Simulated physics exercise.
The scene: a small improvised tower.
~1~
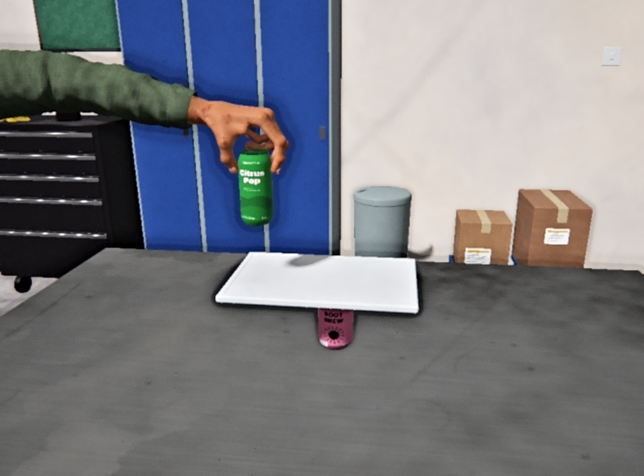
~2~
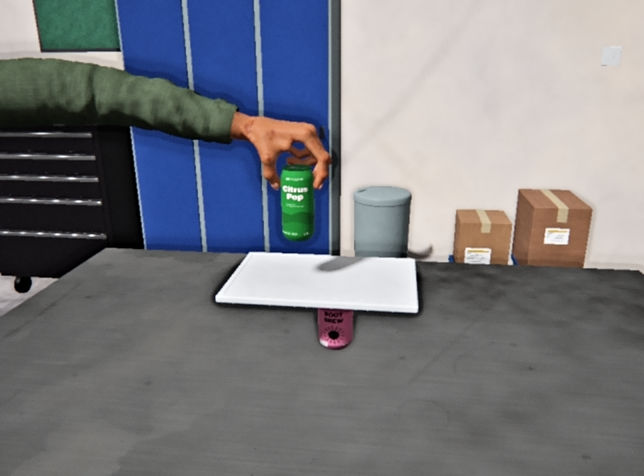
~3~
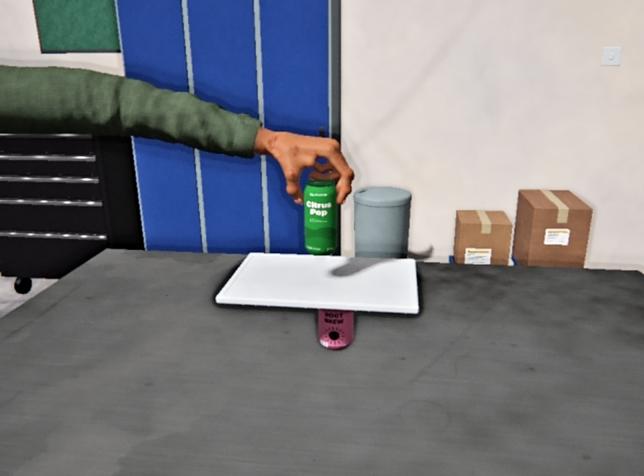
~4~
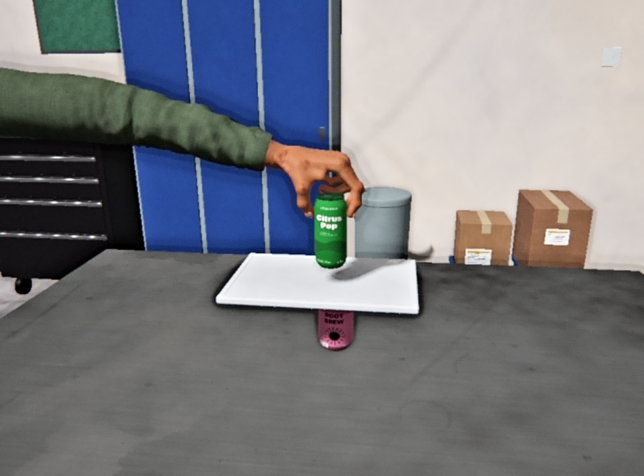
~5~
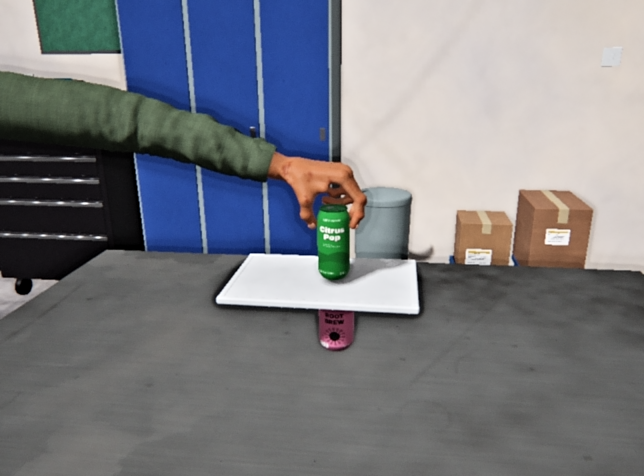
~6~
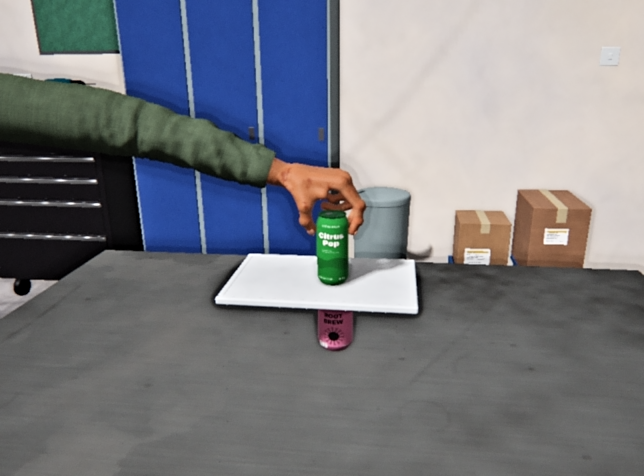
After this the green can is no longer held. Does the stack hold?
It keeps its balance.
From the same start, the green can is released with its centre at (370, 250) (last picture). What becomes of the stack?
Then it keeps its balance.
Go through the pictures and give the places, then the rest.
The first frame shows still above its spot; green can (256, 187); white lid (323, 279).
The second frame shows still above its spot; green can (298, 203); white lid (323, 279).
The third frame shows still above its spot; green can (321, 218); white lid (324, 279).
The fourth frame shows still above its spot; green can (331, 231); white lid (324, 280).
The fifth frame shows still above its spot; green can (334, 243); white lid (324, 280).
The sixth frame shows in place under the hand; green can (333, 248); white lid (323, 280).
Then, 0.30 s after the last picture, nothing has stirred.
Then, 0.70 s after the last picture, green can resting near (333, 249).
At rest, all 3 in place. Seen from the same camera at the end, green can near (333, 249). The stack holds.
